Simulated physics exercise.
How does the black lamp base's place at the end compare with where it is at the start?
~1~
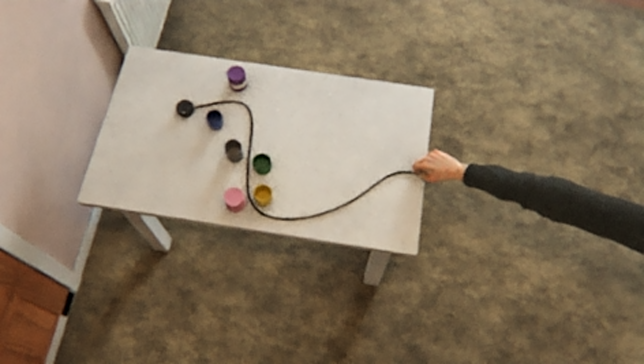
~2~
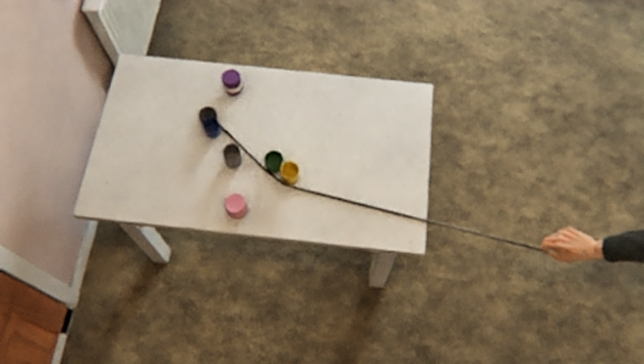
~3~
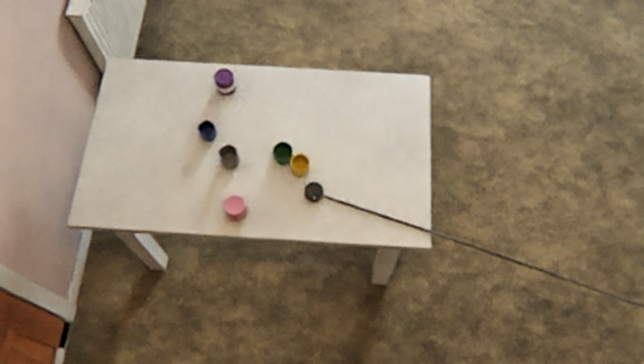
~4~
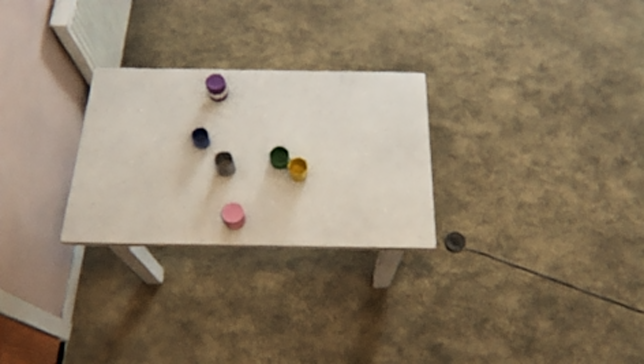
At the start the black lamp base sits on the left part of the table, near the blue cup. By the end it is off the tabletop, just past the right edge near the lower corner.
